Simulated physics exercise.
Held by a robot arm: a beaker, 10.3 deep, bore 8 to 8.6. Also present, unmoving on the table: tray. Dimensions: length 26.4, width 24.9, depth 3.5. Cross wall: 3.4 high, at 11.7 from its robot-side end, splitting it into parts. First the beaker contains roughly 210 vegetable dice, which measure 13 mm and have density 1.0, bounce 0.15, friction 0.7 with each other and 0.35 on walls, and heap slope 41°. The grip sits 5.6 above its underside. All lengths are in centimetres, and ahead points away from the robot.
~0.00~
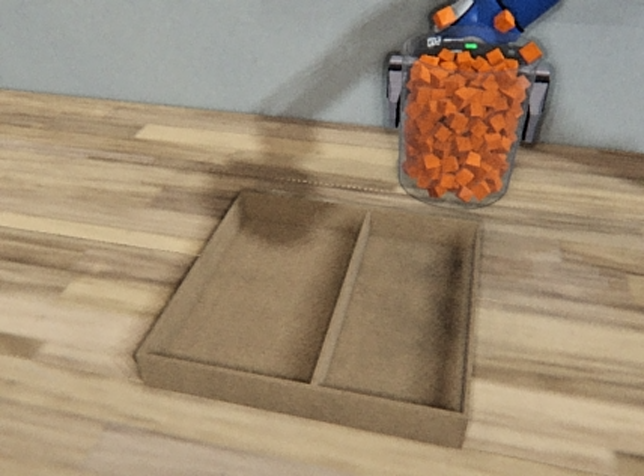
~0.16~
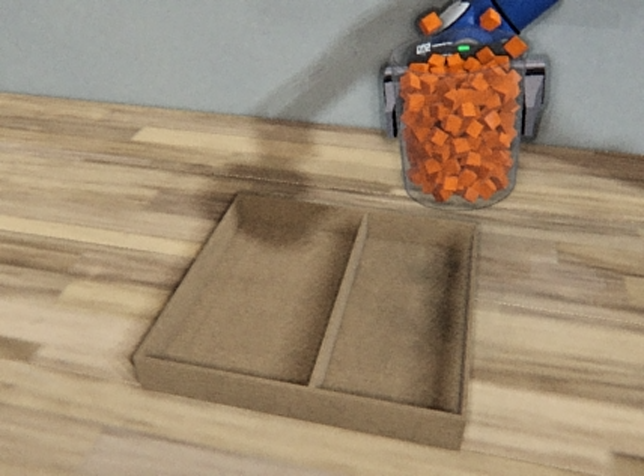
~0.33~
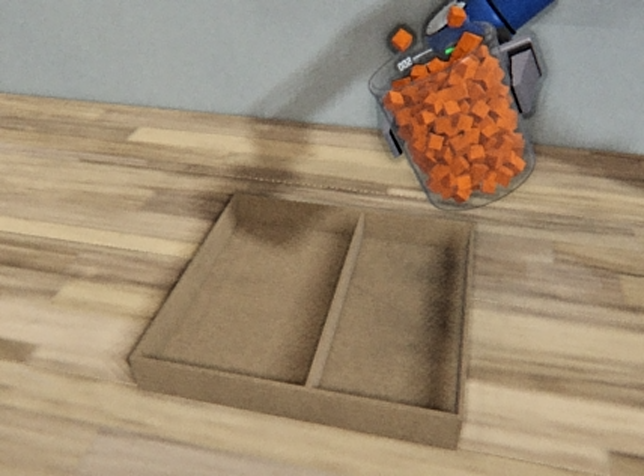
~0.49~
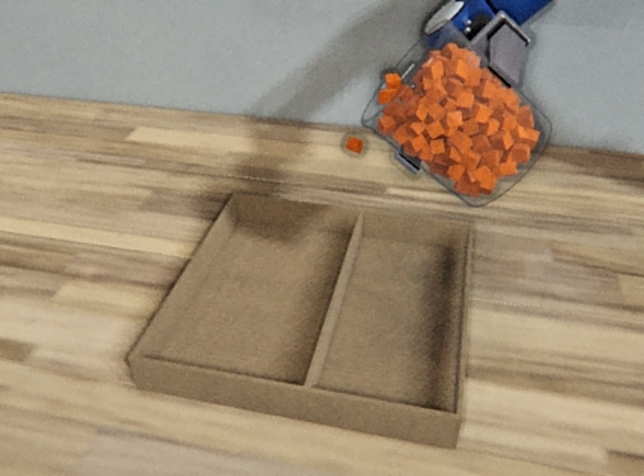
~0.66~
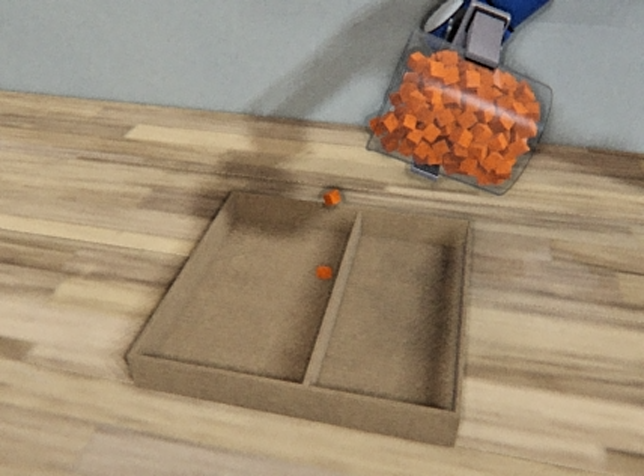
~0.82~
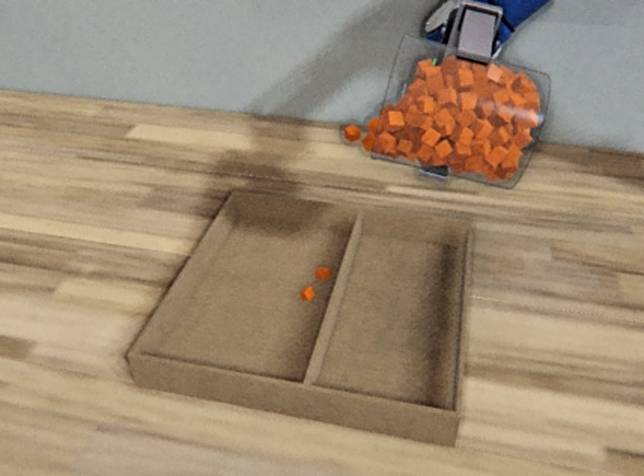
A wood-plank tabletop against a plain grey wall is seen from above at a slant. A brown tray, divided into two compartments, sits near the centre, while a blue robot arm at upper right holds a clear beaker full of orange cubes. The arm tips the beaker steeply leftward, the heap shifts toward its mouth, and two cubes drop one after another into the left compartment as the view drifts very slightly early on.
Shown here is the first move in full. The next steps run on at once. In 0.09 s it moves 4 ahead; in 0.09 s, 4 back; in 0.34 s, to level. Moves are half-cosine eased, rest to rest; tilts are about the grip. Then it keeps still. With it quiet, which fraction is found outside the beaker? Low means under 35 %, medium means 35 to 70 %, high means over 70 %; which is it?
It is medium.
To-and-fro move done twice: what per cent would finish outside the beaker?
Expected share: About 70 %.
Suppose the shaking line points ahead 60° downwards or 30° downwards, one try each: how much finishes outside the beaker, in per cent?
Result: Approx. 10 % and 25 %, one try each.
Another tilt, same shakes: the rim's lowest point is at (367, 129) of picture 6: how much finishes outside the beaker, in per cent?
About 30 percent.
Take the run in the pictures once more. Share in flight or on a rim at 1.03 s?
About 37 per cent.
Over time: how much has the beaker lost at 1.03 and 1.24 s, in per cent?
40, then 60.
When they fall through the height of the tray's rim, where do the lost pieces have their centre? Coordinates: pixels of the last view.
Roughly at (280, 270).
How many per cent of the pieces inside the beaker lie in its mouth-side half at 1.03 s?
Around 85 in a hundred.
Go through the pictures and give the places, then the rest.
In the first frame, beaker middle at (460, 120), level; upper third of the load around (468, 86), from x 410 to 530, top at y 20; 213 in the beaker.
In the second frame, beaker middle at (458, 122), tilted 8° forward; upper third of the load around (466, 89), from x 410 to 515, top at y 20.
In the third frame, beaker middle at (456, 122), tilted 28° forward; upper third of the load around (460, 90), from x 395 to 515, top at y 15.
In the fourth frame, beaker middle at (457, 120), tilted 52° forward; upper third of the load around (454, 92), from x 355 to 530, top at y 55; 212 in the beaker, 1 in flight or on a rim.
In the fifth frame, beaker middle at (457, 116), tilted 72° forward; upper third of the load around (459, 92), from x 325 to 530, top at y 60; 211 in the beaker, 1 in the far-side part, 1 in flight or on a rim.
In the sixth frame, beaker middle at (459, 115), tilted 80° forward; upper third of the load around (467, 93), from x 305 to 530, top at y 65; 211 in the beaker, 2 in the far-side part.
By 1.03 s, tilted 79° forward, highest piece 24 above the table; 132 in the beaker, 3 in the far-side part, 78 in flight or on a rim.
By 1.24 s, tilted 17° forward, highest piece 26 above the table; 117 in the far-side part, 89 in the beaker, 6 in the robot-side part, 1 in flight or on a rim.
By 1.54 s, level, highest piece 23 above the table; 118 in the far-side part, 89 in the beaker, 6 in the robot-side part.
By 2.59 s, level, highest piece 23 above the table; 118 in the far-side part, 89 in the beaker, 6 in the robot-side part.
Final count, 118 in the far-side part, 89 in the beaker, 6 in the robot-side part. That is 58 % outside the beaker.
